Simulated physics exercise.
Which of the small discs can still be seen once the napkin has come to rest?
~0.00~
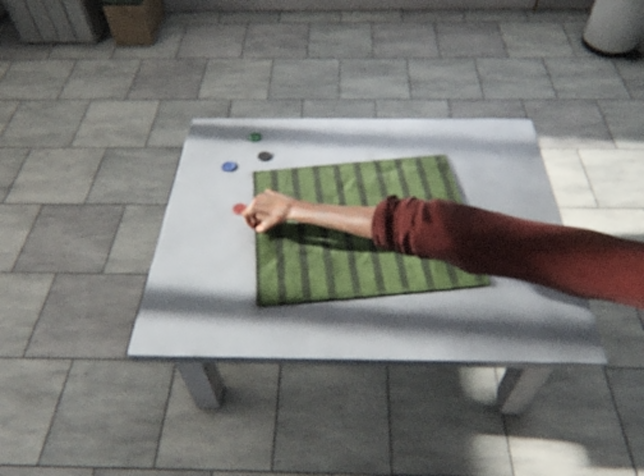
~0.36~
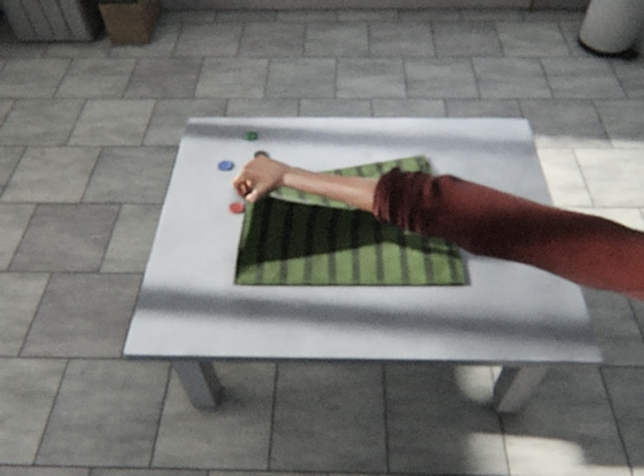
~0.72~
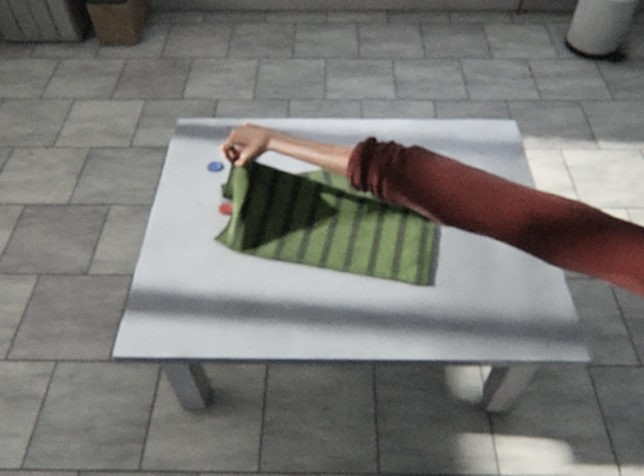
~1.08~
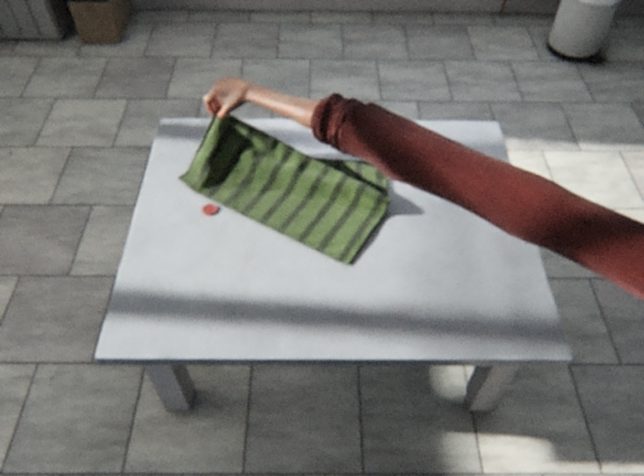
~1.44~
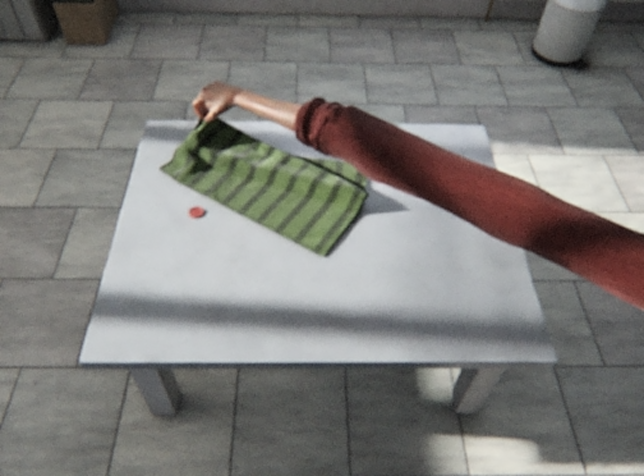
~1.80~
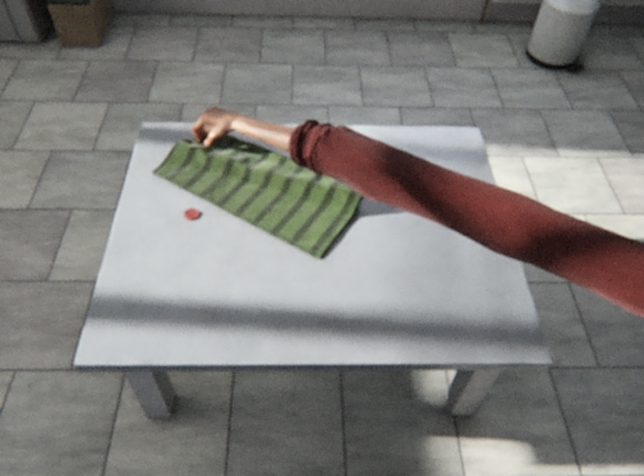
Only the red disc still shows. The green, blue and black ones end up hidden under the napkin.
